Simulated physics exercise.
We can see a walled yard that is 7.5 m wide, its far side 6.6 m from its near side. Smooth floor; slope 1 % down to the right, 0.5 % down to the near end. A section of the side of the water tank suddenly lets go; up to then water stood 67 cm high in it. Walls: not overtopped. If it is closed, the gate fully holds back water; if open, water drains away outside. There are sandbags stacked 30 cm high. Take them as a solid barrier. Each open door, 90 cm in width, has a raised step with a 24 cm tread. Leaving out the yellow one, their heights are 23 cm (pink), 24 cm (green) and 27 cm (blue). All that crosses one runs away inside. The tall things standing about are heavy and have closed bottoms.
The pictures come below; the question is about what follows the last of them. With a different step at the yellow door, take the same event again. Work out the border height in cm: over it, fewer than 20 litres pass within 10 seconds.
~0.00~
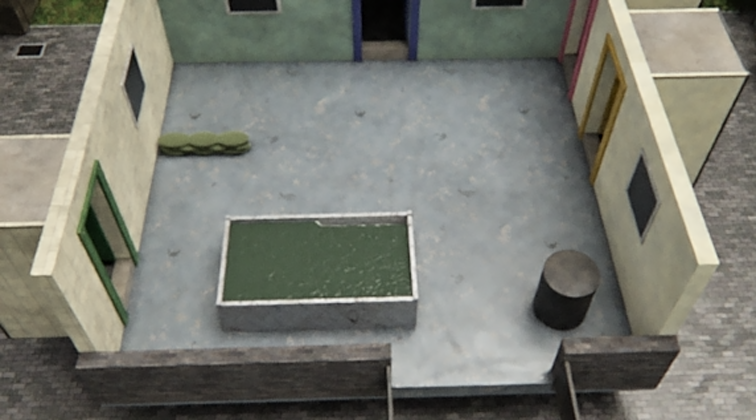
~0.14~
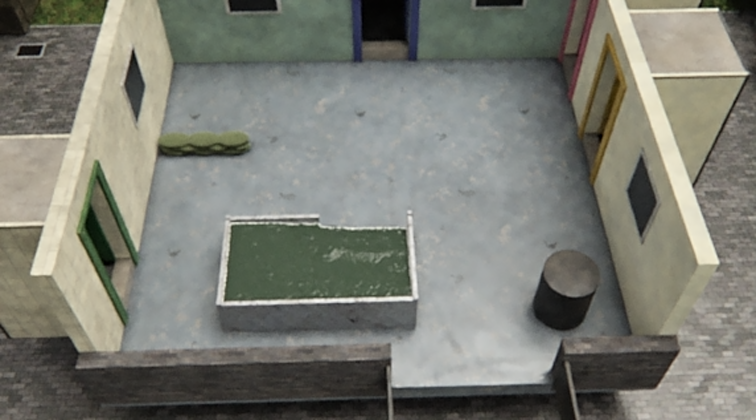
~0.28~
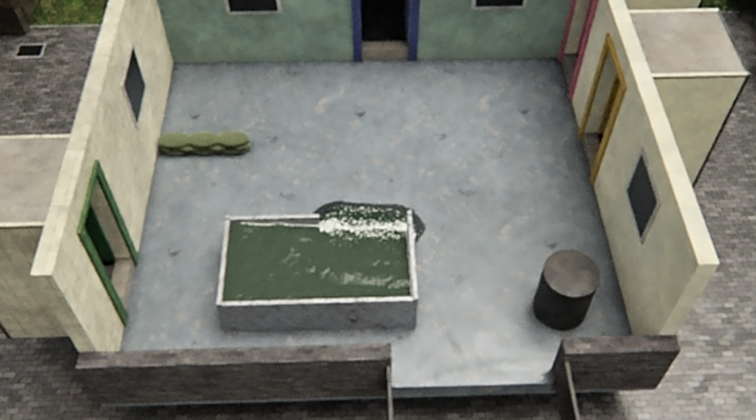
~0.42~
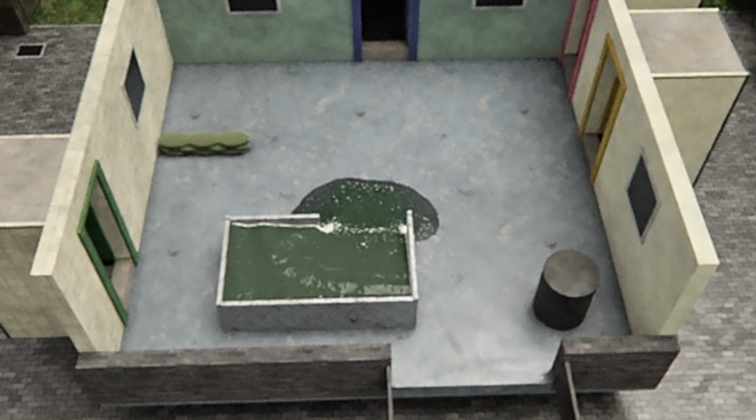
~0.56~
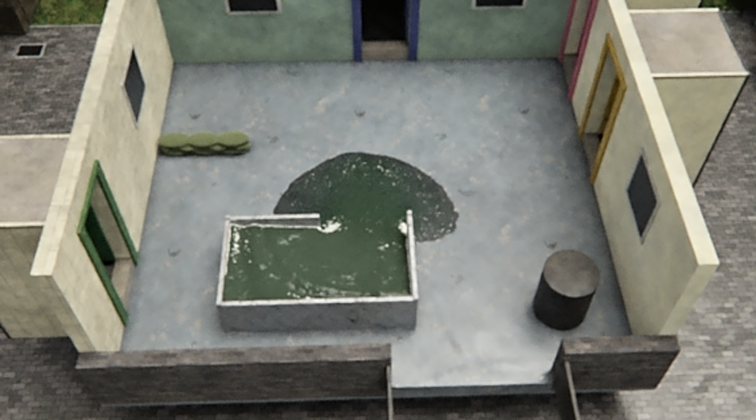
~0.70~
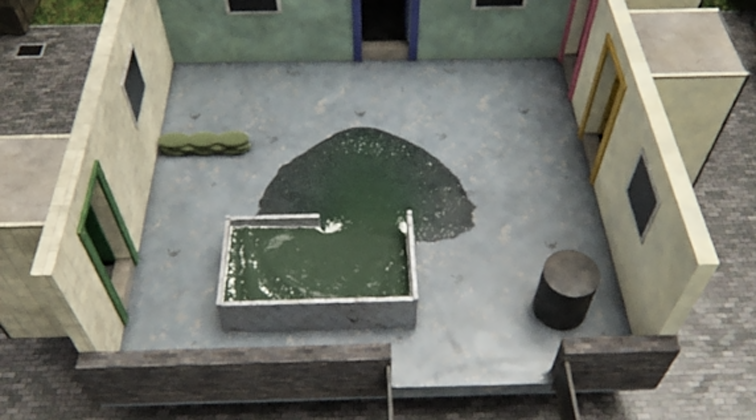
Border at about 7 cm.
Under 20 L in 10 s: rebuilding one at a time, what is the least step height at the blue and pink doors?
You'd want about 18 centimetres at blue and about 24 centimetres at pink.
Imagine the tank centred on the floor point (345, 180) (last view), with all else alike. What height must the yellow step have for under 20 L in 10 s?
In that case about 6.0 cm.
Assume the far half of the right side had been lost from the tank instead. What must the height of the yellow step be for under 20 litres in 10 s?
A minimum of about 11.5 cm.
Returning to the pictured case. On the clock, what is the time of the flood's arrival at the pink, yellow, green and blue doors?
Reading them off: Pink 2.4 s, then yellow 2.4 s, then green 6.5 s, then blue 1.2 s.
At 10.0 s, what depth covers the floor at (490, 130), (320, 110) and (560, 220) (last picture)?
First 7, then 6, then 5 cm.
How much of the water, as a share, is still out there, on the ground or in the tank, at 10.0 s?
Remaining share: Around 94 %.
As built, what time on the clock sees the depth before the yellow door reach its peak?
Crest at t of about 5.0 s.
After 1.4 s water covers 30 % of the floor, deepest (36 cm) near (378, 238); it has not reached the yellow door.
After 3.0 s water covers 50 % of the floor, deepest (36 cm) near (556, 61); 9 cm at the yellow door, 0 litres in over its 18 cm step.
After 10.0 s water covers 85 % of the floor, deepest (15 cm) near (633, 365); 8 cm at the yellow door, 0 litres in over its 18 cm step.
At the yellow door as built, the water arrived by 2.4 s and peaked near 12 cm at 4.8 s.
With a step of 6 cm, 33 litres would have come in within the 10 s; with 8 cm, 11 litres. So under 20 litres takes about 7 cm.
